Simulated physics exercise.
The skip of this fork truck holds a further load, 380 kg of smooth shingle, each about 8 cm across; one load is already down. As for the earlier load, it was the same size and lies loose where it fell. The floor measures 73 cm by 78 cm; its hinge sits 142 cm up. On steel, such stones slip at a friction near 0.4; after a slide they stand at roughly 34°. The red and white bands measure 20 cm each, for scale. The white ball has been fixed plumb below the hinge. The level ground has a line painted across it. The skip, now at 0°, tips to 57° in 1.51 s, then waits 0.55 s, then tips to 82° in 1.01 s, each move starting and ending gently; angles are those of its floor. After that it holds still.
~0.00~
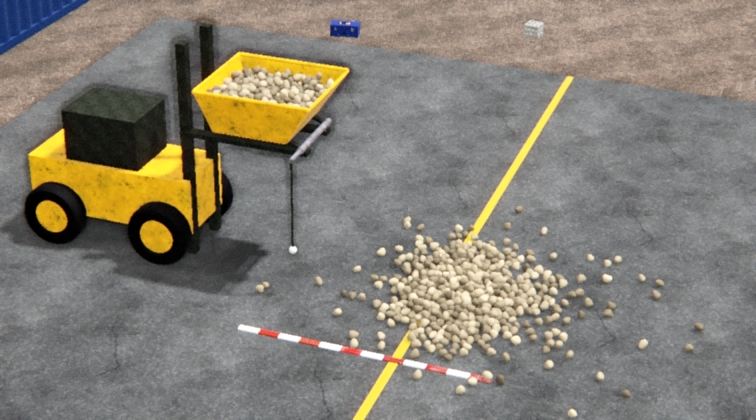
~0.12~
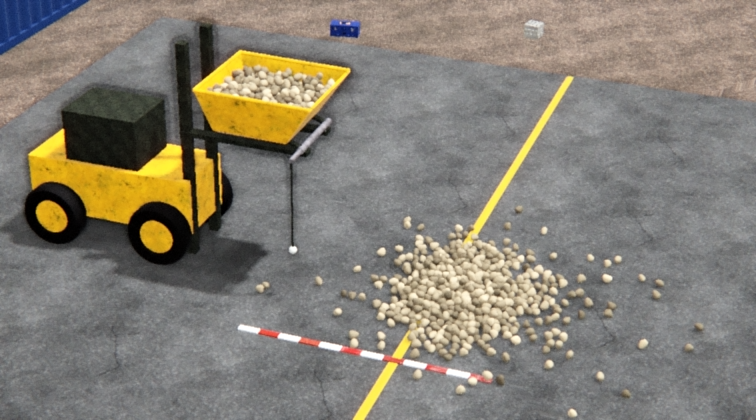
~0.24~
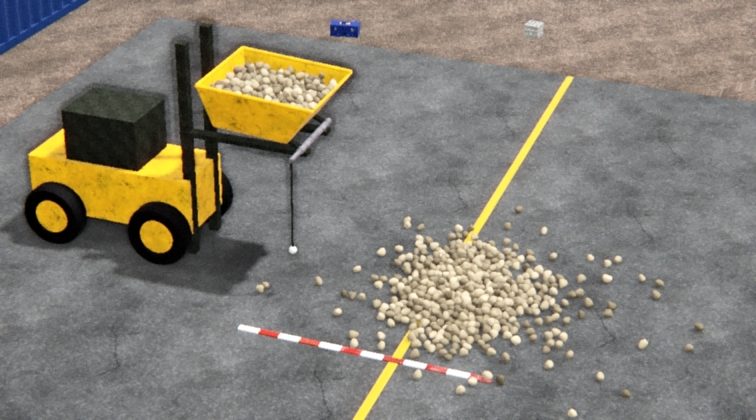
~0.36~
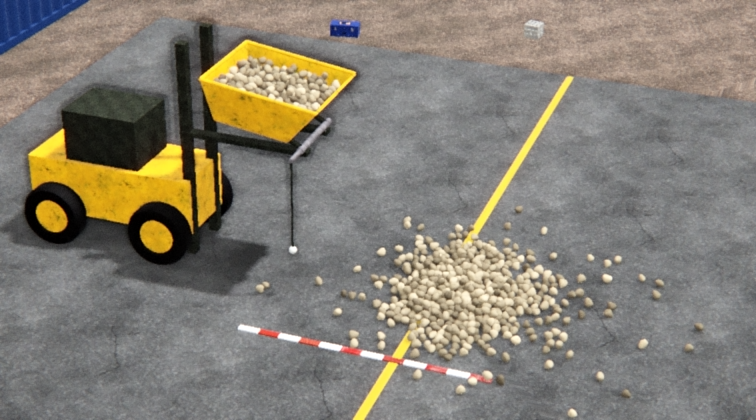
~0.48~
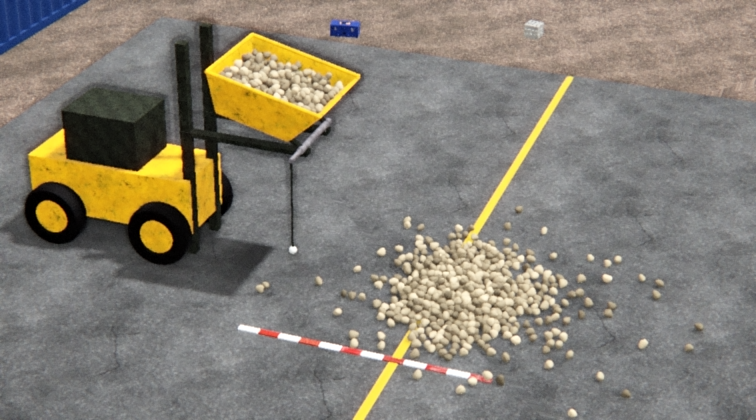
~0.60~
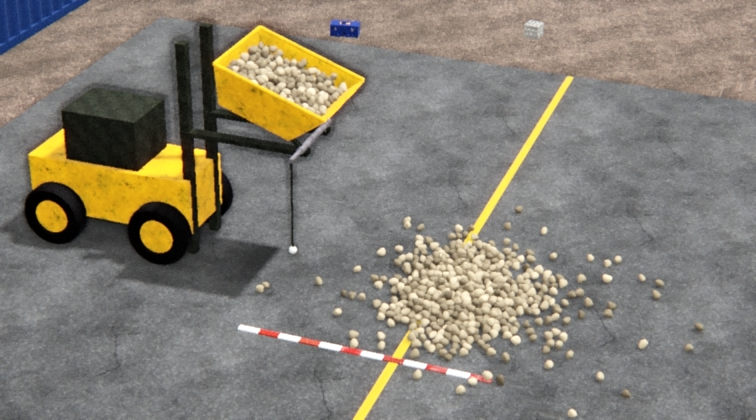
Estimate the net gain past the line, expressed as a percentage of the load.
21 %.
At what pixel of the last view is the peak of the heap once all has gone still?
Note: Crest near (422, 264).
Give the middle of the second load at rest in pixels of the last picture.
In the last view, about pixel (410, 275).
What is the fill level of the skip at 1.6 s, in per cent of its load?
Roughly 90 parts in a hundred of the load.
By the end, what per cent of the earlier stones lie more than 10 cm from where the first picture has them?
I'd say roughly 5 per cent of them.
After 1.1 s the floor is at 48°; in per cent of one load, 100 in the skip, 28 short of the line, 72 past the line; the foremost stones are at (653, 355).
After 1.6 s the floor is at 57°; in per cent of one load, 91 in the skip, 37 short of the line, 72 past the line; the foremost stones are at (653, 355).
After 3.5 s the floor is at 82°; in per cent of one load, 4 in the skip, 112 short of the line, 83 past the line; the foremost stones are at (653, 355).
After 6.1 s the floor is at 82°; in per cent of one load, 0 in the skip, 107 short of the line, 93 past the line; the foremost stones are at (653, 355). Net gain past the line, 21.
